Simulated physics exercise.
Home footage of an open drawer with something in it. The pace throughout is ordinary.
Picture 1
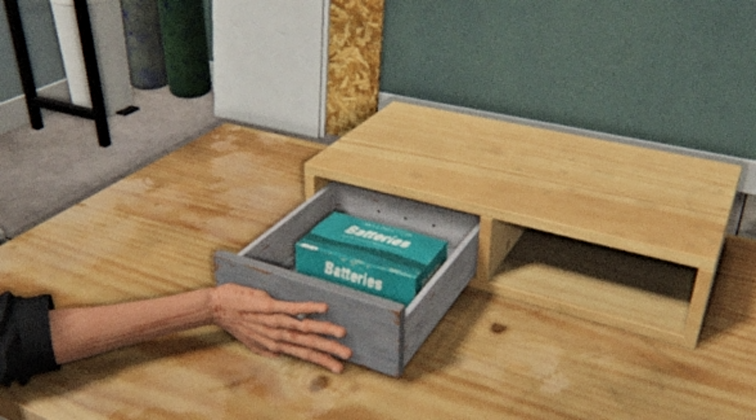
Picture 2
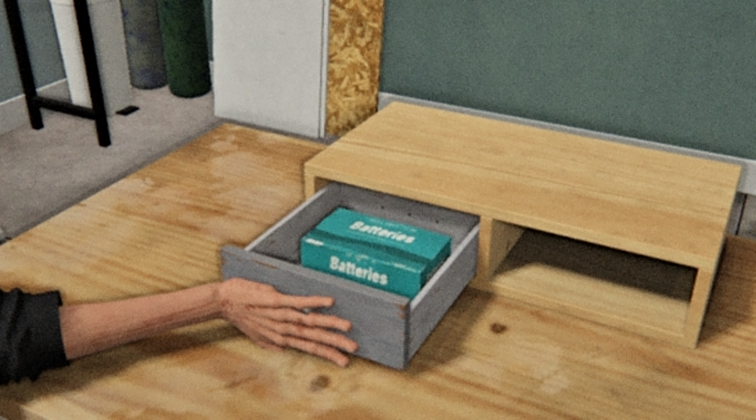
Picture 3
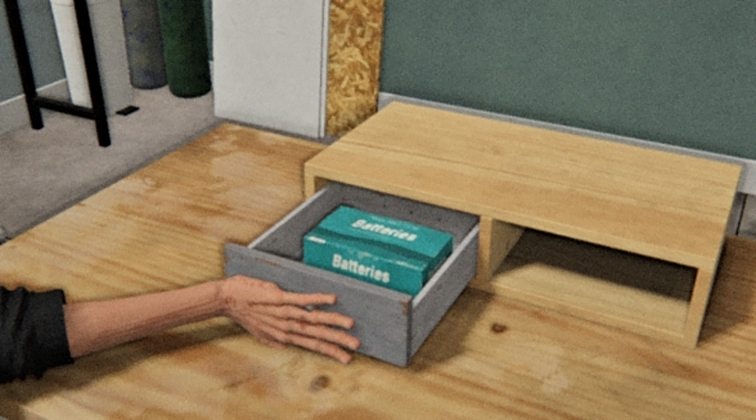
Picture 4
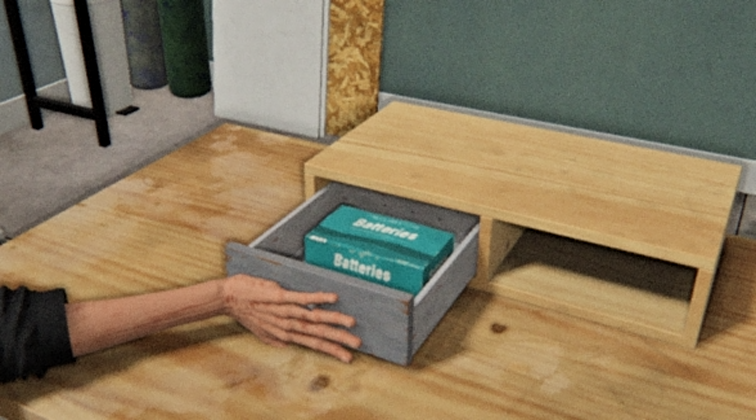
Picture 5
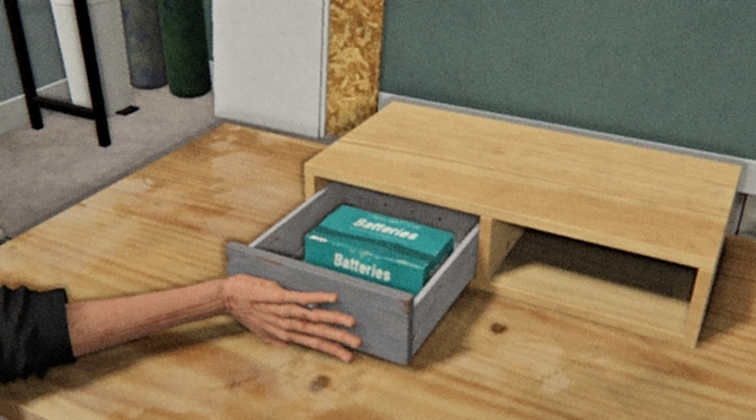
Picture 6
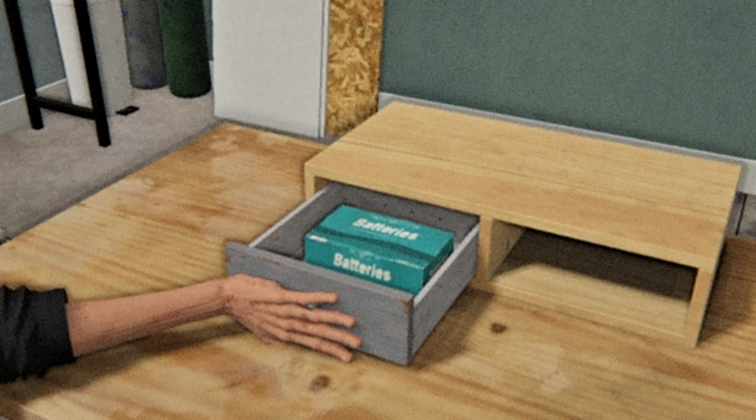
The footage shows a hand resting against the front of an open grey drawer holding a turquoise box labelled "Batteries"; the drawer shifts very slightly inward toward the wooden unit, then hand and drawer stay still.
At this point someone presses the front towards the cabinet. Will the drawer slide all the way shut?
Yes.
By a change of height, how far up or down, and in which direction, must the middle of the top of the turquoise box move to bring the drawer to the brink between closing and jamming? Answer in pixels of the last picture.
Shift approx. 16 px, direction up.
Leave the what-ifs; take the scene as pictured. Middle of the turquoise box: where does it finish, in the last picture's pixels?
I'd say it stops near (446, 189).
Then, 0.54 s past the last view, drawer about half in.
Finally, the drawer closes.
